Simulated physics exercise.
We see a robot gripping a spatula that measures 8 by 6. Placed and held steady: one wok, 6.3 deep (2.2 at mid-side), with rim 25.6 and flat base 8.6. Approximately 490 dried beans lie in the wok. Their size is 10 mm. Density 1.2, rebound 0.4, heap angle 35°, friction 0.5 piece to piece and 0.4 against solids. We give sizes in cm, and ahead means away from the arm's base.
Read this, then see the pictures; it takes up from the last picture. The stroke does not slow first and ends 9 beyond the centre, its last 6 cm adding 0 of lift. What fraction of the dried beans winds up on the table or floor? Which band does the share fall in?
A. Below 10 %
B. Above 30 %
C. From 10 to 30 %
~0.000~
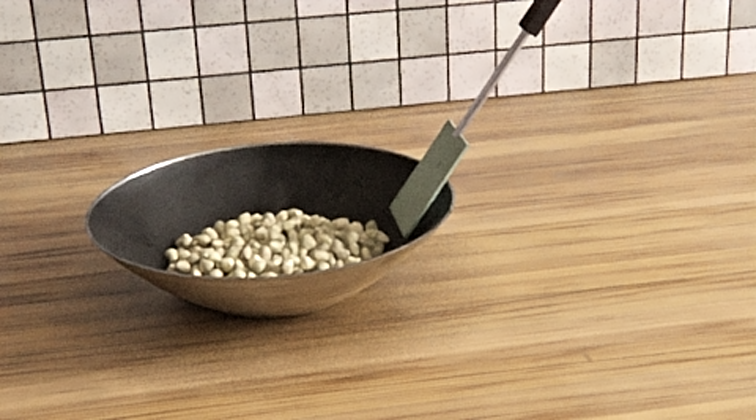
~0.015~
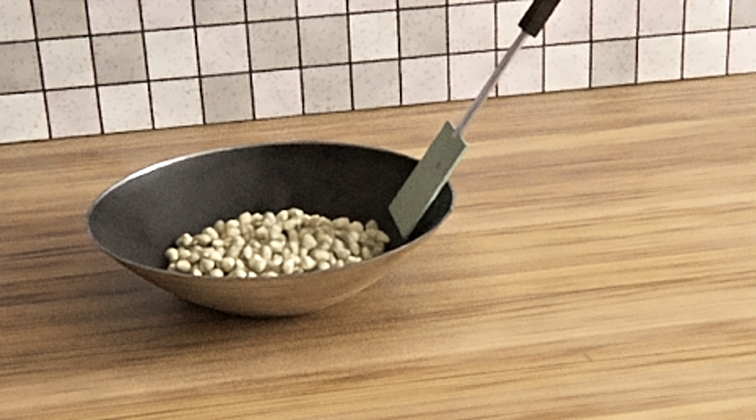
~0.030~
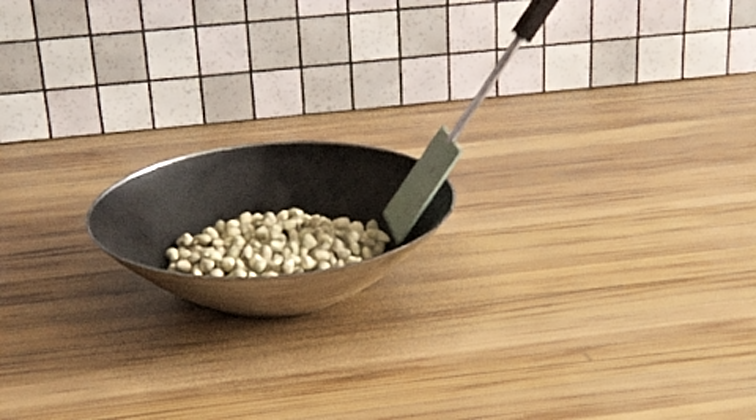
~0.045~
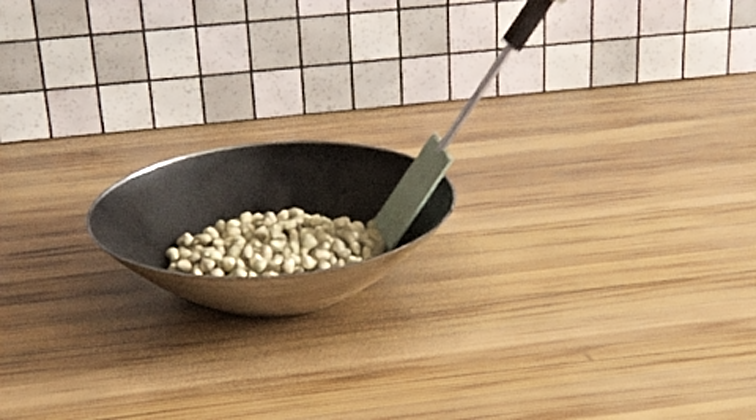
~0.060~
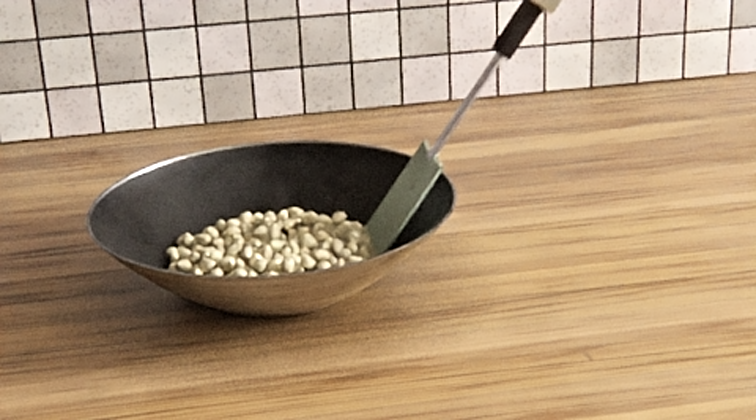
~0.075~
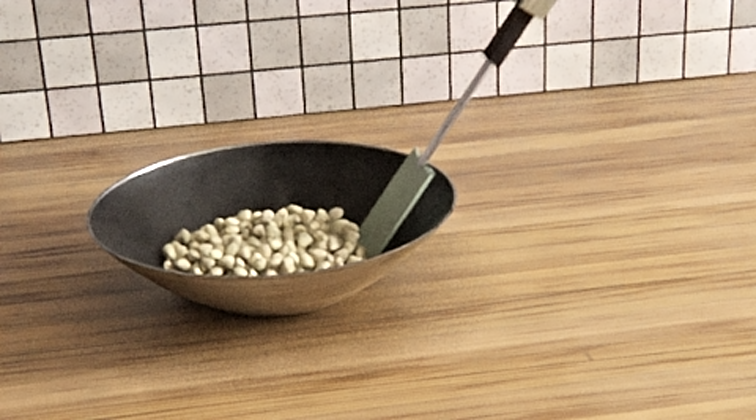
From 10 to 30 %.
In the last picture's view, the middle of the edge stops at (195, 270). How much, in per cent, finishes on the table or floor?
The share ending on the table or floor is about 0 per cent.
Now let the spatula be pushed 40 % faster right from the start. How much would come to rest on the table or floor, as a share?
I'd say close to 30 per cent.
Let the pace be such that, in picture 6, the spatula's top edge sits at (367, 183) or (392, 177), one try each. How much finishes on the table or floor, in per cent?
Try one roughly 45 per cent; try two roughly 40 per cent.
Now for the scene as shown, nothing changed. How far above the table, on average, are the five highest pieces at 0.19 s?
Roughly 5 cm above the table.
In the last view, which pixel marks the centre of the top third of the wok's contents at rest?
(146, 231).
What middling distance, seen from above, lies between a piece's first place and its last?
Some 4 cm.
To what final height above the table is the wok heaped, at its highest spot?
Height at the end: Around 7.5 cm.
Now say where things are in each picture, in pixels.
The first frame shows spatula top edge at (459, 132), sloping 54°; upper third of the load around (276, 250), from x 170 to 380, top at y 215; 487 in the wok.
The second frame shows spatula top edge at (458, 133), sloping 54°; upper third of the load around (276, 249), from x 170 to 380, top at y 215.
The third frame shows spatula top edge at (453, 138), sloping 54°; upper third of the load around (276, 249), from x 170 to 380, top at y 215.
The fourth frame shows spatula top edge at (443, 146), sloping 54°; upper third of the load around (277, 249), from x 170 to 380, top at y 215.
The fifth frame shows spatula top edge at (434, 153), sloping 54°; upper third of the load around (276, 249), from x 170 to 375, top at y 210.
The sixth frame shows spatula top edge at (424, 160), sloping 54°; upper third of the load around (272, 249), from x 170 to 370, top at y 210; 487 in the wok.
After 0.19 s, sloping 54°, highest piece 5 above the table; 487 in the wok.
After 0.30 s, sloping 54°, highest piece 7 above the table; 487 in the wok.
After 0.56 s, sloping 54°, highest piece 8 above the table; 398 in the wok, 83 on the table or floor, 6 on the blade or in flight.
After 1.61 s, sloping 54°, highest piece 7 above the table; 396 in the wok, 91 on the table or floor.
At rest, 396 in the wok, 91 on the table or floor. That is 19 % on the table or floor.
